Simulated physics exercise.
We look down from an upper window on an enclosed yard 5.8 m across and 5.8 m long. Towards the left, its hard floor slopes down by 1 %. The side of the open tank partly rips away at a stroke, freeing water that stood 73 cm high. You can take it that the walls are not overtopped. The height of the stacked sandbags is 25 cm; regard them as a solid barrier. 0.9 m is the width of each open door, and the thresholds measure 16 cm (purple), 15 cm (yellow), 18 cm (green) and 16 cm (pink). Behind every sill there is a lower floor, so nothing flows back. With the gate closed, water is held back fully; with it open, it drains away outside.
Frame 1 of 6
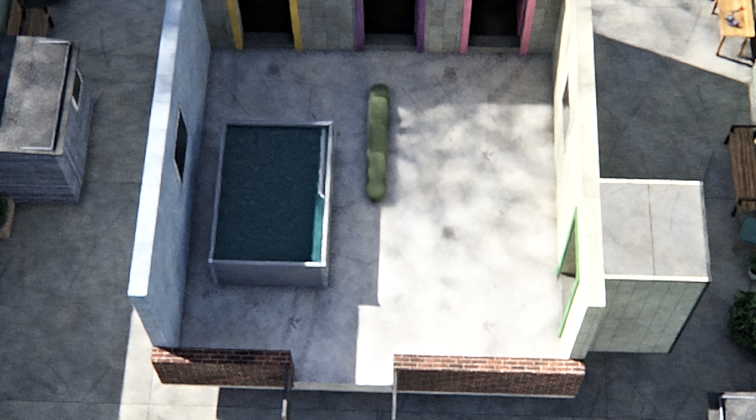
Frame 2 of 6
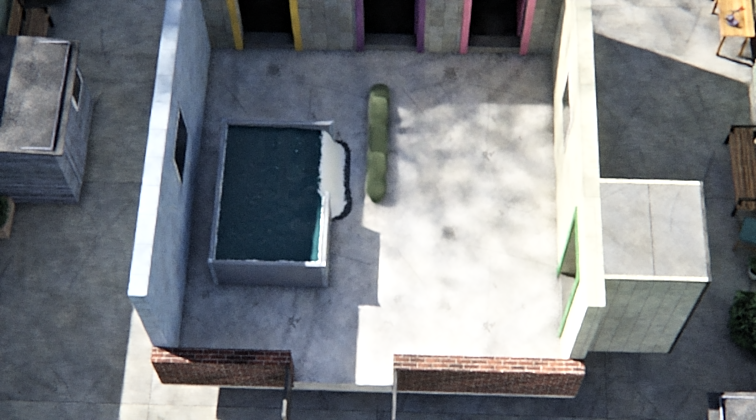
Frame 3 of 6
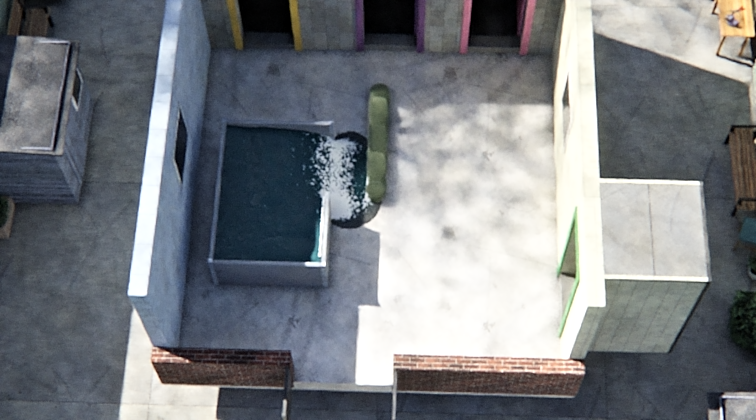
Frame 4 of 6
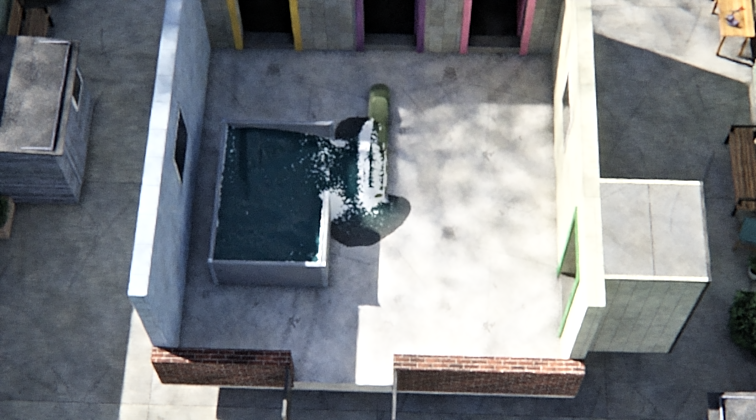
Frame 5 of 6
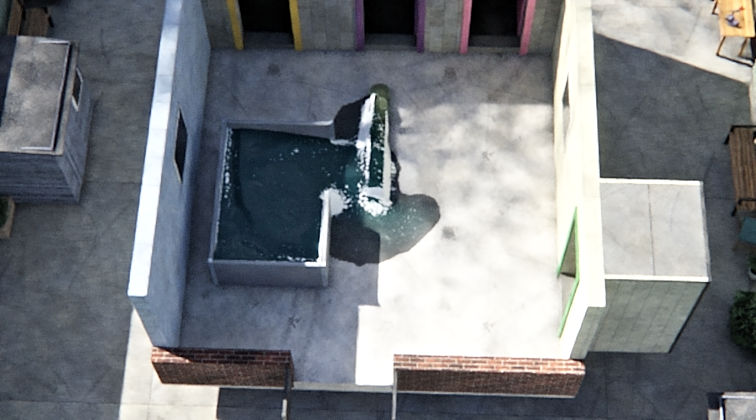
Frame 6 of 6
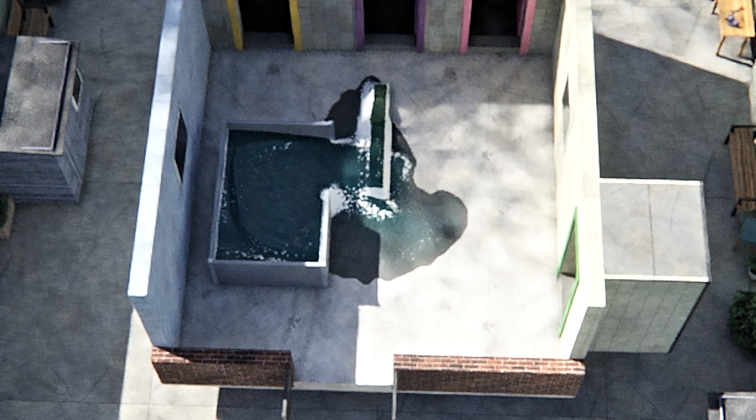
Dark teal water bursts through the right side of an open rectangular tank in a walled concrete yard, seen from high above by a still camera. The tank stands at left, a green sandbag barrier beside it, with yellow, purple and pink doorways behind and low brick walls in front. Foaming white, the water strikes the bags, wraps around both ends and spreads rightward in a dark, widening pool.
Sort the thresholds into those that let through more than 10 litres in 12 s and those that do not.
Sorted: Purple door lets more through; yellow door does not; green door does not; pink door does not.
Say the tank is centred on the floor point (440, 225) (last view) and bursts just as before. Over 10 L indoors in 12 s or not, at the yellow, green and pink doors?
Checking the limit: Yellow is within it, green is within it and pink is beyond it.
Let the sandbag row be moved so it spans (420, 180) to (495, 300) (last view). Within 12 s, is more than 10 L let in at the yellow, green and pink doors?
Yellow within the limit, green within the limit, pink beyond the limit.
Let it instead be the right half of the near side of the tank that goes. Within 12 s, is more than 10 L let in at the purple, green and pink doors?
Door by door - purple: Within bounds, green: Within bounds, pink: Within bounds.
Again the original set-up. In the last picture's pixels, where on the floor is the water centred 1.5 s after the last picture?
Near (335, 193).
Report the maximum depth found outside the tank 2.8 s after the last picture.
Depth max: Approx. 27 cm.
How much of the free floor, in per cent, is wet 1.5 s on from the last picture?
Roughly 70 percent.
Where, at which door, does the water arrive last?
Pink.
Then, 0.7 s after the last picture water covers 40 % of the floor and is deepest (51 cm) near (363, 170); purple door 14 cm at the sill, 1 L in, yellow door not reached, green door not reached, pink door not reached.
Then, 1.5 s after the last picture water covers 70 % of the floor and is deepest (40 cm) near (363, 179); purple door 17 cm at the sill, 15 L in, yellow door 12 cm at the sill, 0 L in, green door 13 cm at the sill, 0 L in, pink door 11 cm at the sill, 0 L in.
Then, 2.8 s after the last picture water covers 80 % of the floor and is deepest (27 cm) near (363, 179); purple door 13 cm at the sill, 28 L in, yellow door 11 cm at the sill, 0 L in, green door 13 cm at the sill, 0 L in, pink door 10 cm at the sill, 0 L in.
Then, 6.3 s after the last picture water covers 95 % of the floor and is deepest (16 cm) near (178, 364); purple door 9 cm at the sill, 31 L in, yellow door 6 cm at the sill, 0 L in, green door 5 cm at the sill, 0 L in, pink door 6 cm at the sill, 0 L in.
Then, 11.3 s after the last picture water covers 95 % of the floor and is deepest (12 cm) near (193, 225); purple door 8 cm at the sill, 31 L in, yellow door 6 cm at the sill, 0 L in, green door 4 cm at the sill, 0 L in, pink door 6 cm at the sill, 0 L in.
